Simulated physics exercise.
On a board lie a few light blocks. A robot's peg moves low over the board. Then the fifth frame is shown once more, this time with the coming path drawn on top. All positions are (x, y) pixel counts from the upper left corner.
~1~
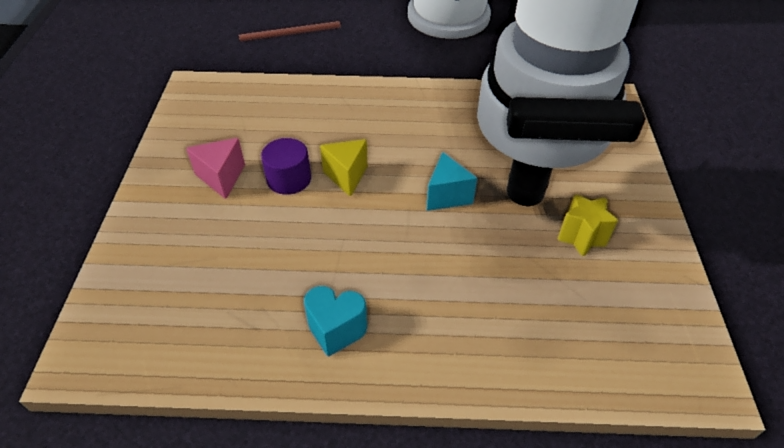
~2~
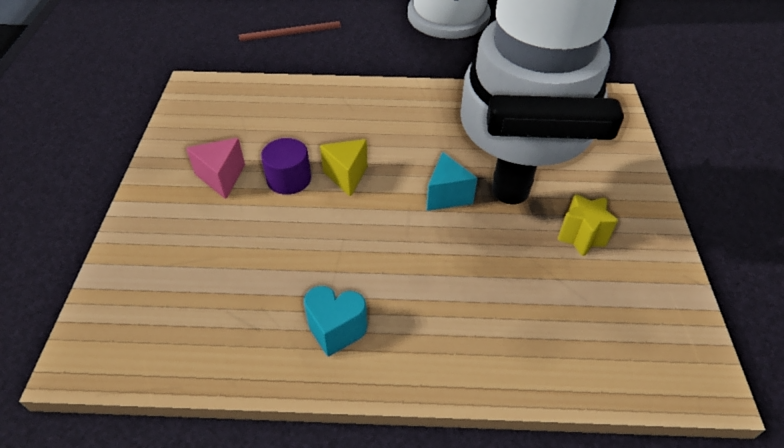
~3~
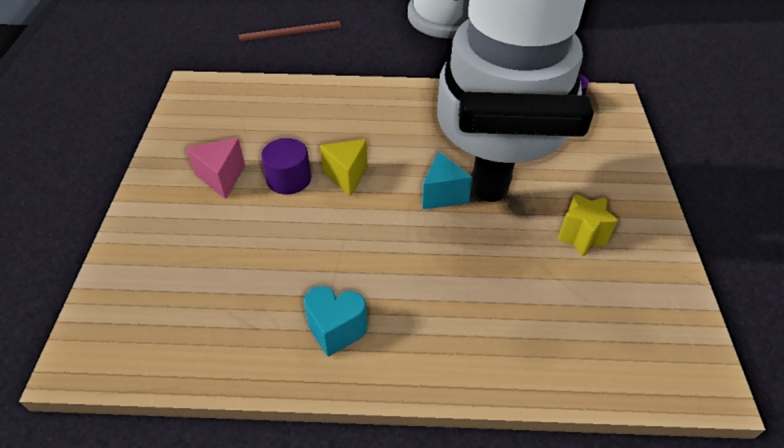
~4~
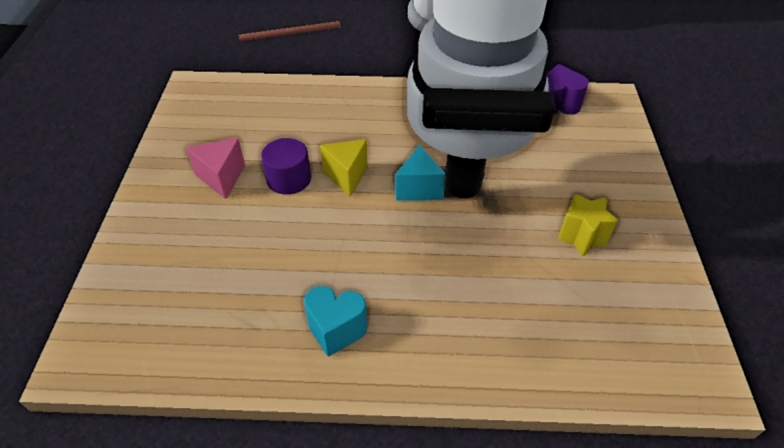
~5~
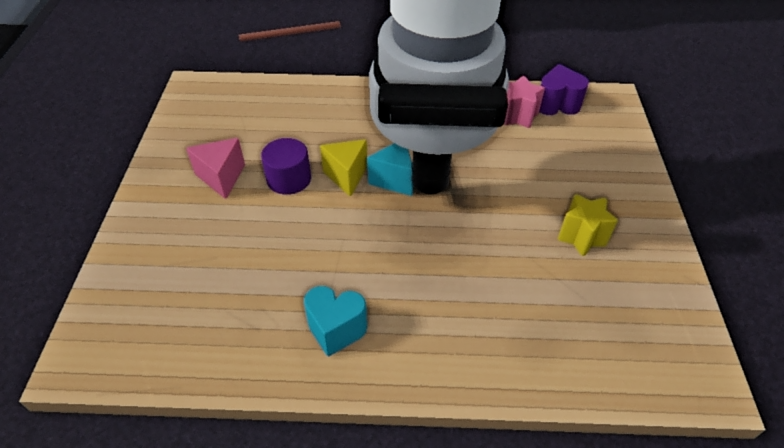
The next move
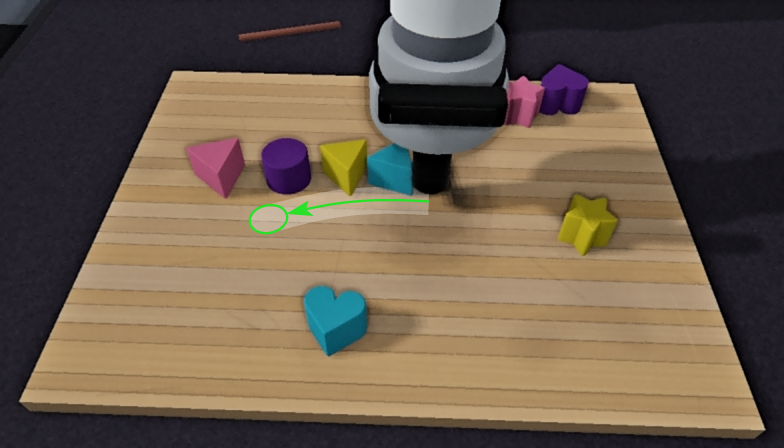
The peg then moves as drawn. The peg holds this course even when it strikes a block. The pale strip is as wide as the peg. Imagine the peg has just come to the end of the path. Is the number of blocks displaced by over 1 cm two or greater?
I'd say yes.
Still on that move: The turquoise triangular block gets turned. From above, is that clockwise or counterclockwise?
If we look at it from overhead, the turquoise triangular block pivots clockwise.
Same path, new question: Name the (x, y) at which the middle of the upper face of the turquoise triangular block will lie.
Top centre: (369, 150).
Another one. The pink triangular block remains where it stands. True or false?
My answer: True.
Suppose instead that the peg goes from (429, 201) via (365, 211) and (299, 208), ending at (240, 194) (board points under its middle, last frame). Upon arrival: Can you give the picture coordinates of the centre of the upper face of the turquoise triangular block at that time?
That would be at about pixel (375, 157).
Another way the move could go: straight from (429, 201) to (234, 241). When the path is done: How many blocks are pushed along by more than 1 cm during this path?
That makes 1 block.
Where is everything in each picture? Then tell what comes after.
In the first frame, peg tip (525, 194); block tops, pink triangular block (214, 152); purple disc (284, 152); yellow triangular block (345, 151); turquoise triangular block (450, 171).
In the second frame, peg (510, 192); blocks unchanged.
In the third frame, peg (489, 189); turquoise triangular block (445, 170).
In the fourth frame, peg (463, 186); turquoise triangular block (421, 163).
In the fifth frame, peg (430, 182); pink triangular block (214, 152); purple disc (284, 152); yellow triangular block (345, 151); turquoise triangular block (395, 154).
Path on the board, from (429, 201) over (349, 202) to (268, 219).
What follows on the original path. One third of the way, peg (374, 181); yellow triangular block (343, 148); turquoise triangular block (372, 150), turned 80° clockwise.
Two thirds of the way, peg (319, 187); yellow triangular block (331, 147), turned 25° clockwise; turquoise triangular block (369, 150), turned 90° clockwise.
At the end, peg (264, 200); pink triangular block in place; purple disc in place; yellow triangular block (331, 147), turned 25° clockwise; turquoise triangular block (369, 150), turned 90° clockwise.
